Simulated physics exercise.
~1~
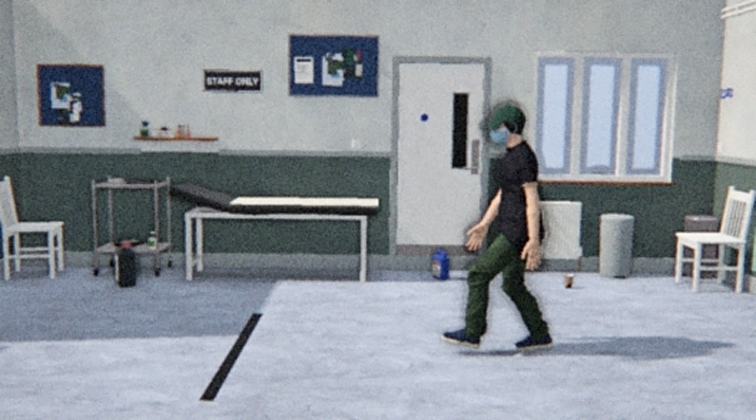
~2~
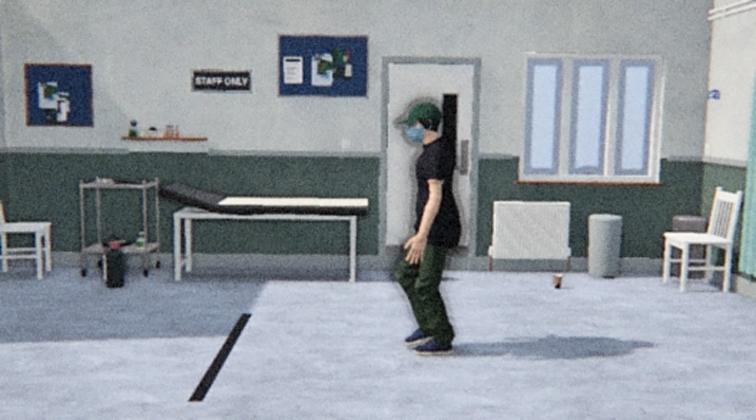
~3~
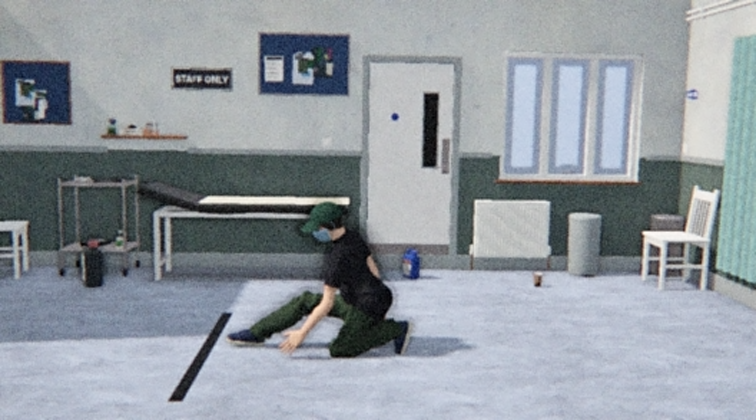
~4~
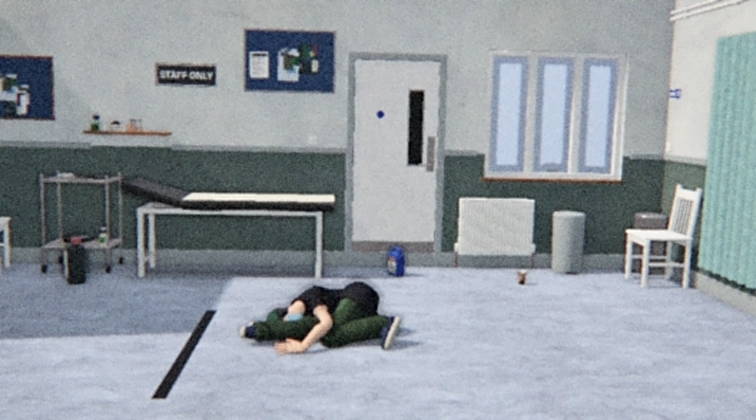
The footage shows a masked person in a green cap, black shirt and green trousers walking left across a clinic-like room, then sinking to the floor and folding forward into a low heap, with head and hips short of the black strip as the view pans slightly right.
